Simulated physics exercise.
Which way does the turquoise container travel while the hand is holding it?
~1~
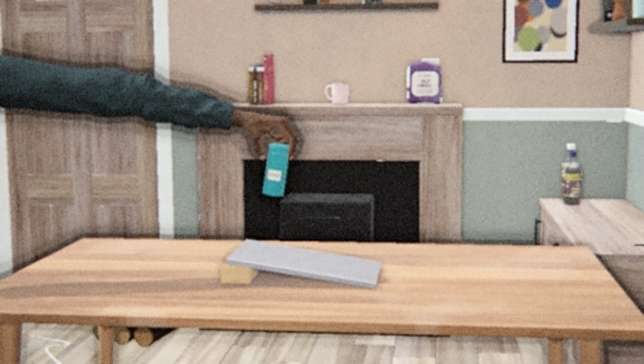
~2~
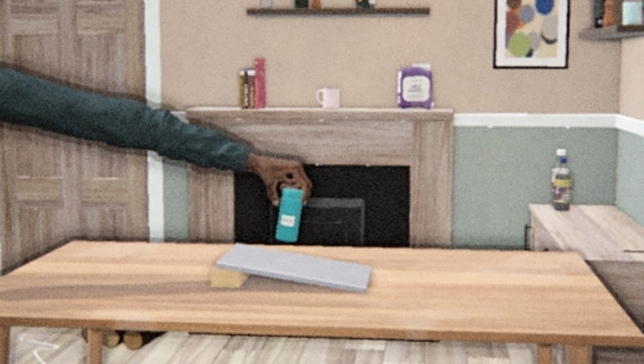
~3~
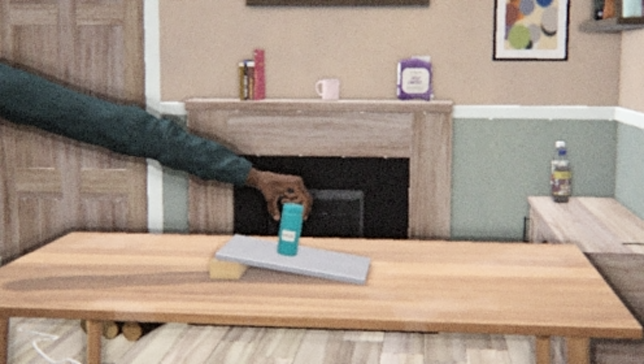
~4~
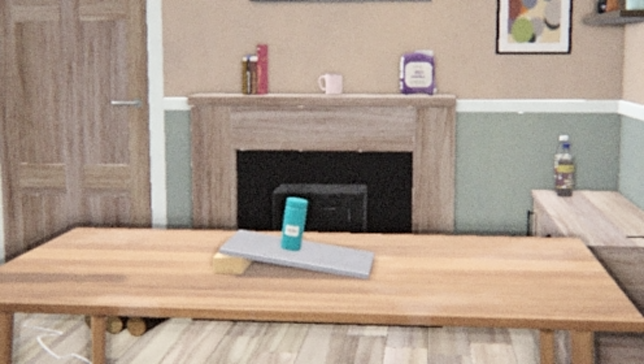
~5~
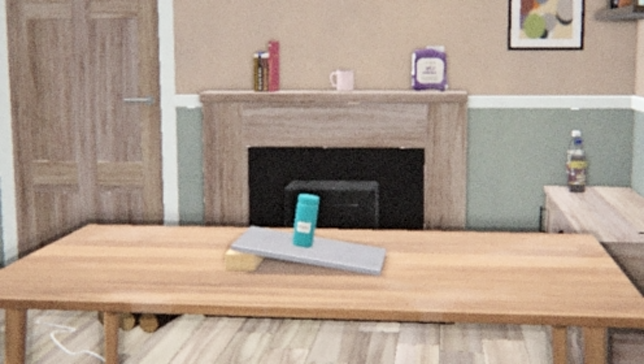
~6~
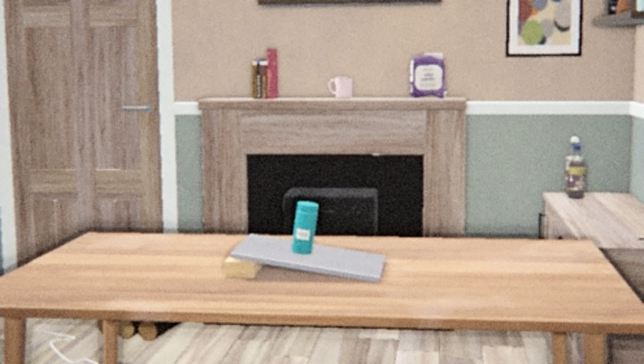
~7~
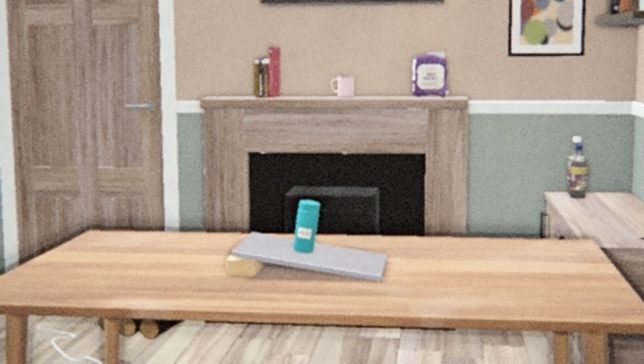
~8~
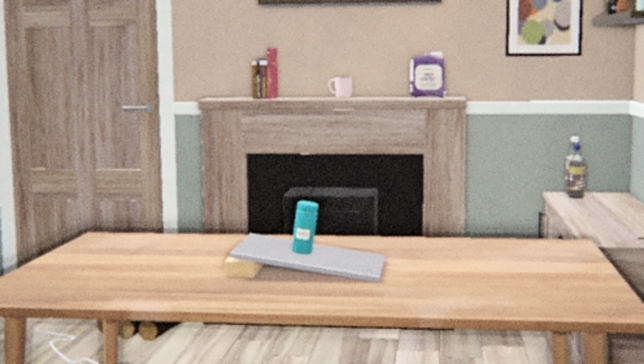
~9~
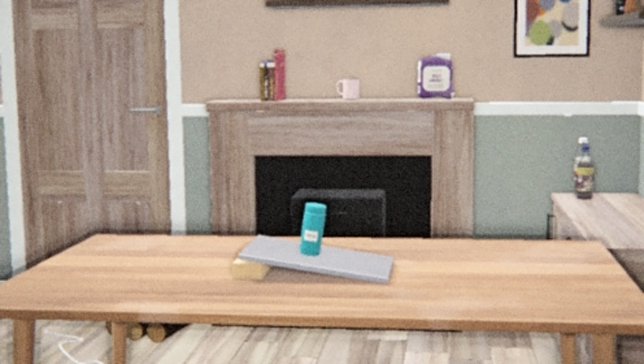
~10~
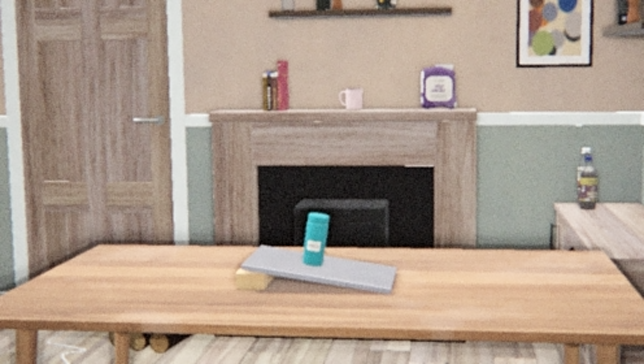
It moves down, drifting a little to the right, until it rests on the sloping board.
